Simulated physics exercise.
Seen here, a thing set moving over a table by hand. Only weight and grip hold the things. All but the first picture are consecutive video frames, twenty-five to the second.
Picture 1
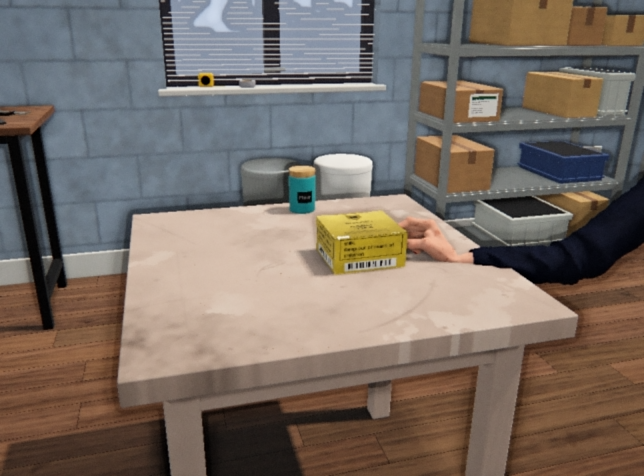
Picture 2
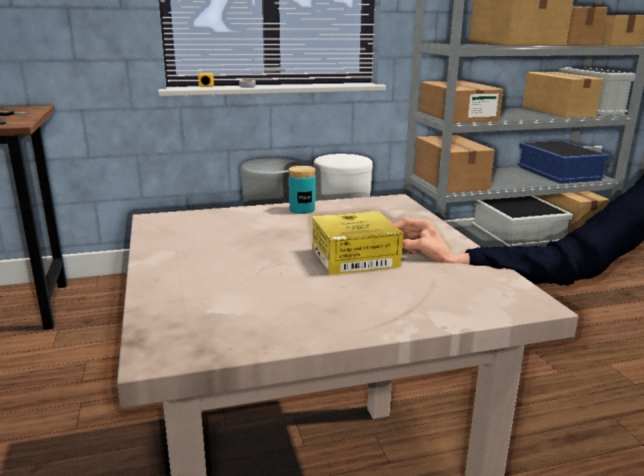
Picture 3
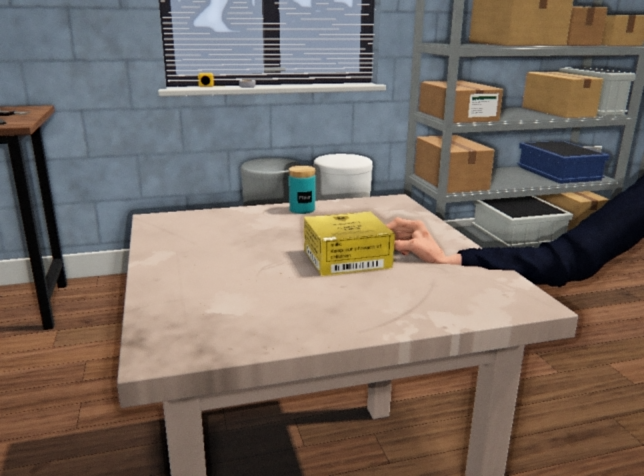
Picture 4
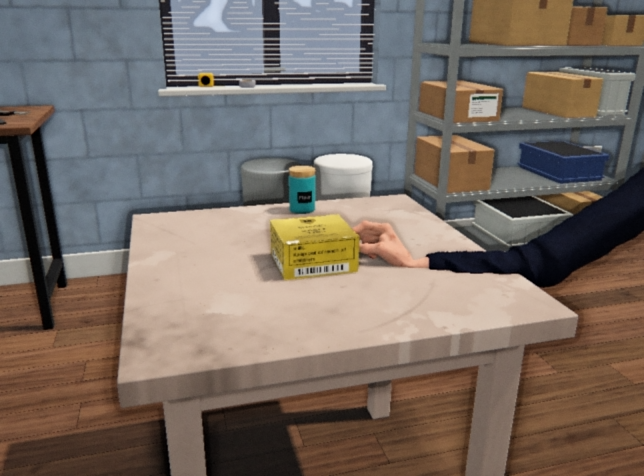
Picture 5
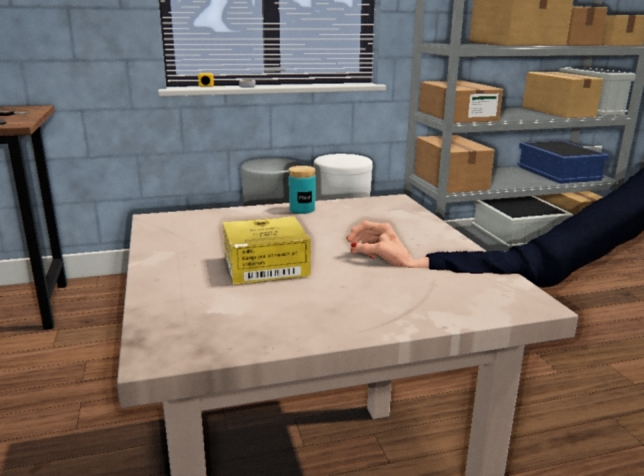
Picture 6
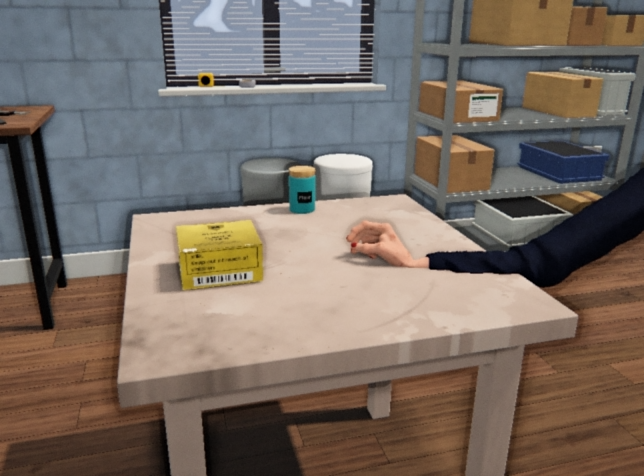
A yellow box is pushed left across the table by a hand, which then stops while the box slides on.
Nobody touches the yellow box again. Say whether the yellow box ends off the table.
The yellow box falls off the table.
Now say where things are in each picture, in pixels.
The first frame shows under the hand; yellow box (360, 241).
The second frame shows under the hand; yellow box (356, 241).
The third frame shows under the hand; yellow box (347, 242).
The fourth frame shows yellow box (313, 245).
The fifth frame shows yellow box (266, 249) displaced about its own width.
The sixth frame shows yellow box (219, 253) displaced about its own width.
Then, 0.20 s past the last view, yellow box now off the table.
Then, 0.30 s past the last view, things are still on the move.
Then, 0.50 s past the last view, as before.
Finally, off the table, yellow box.
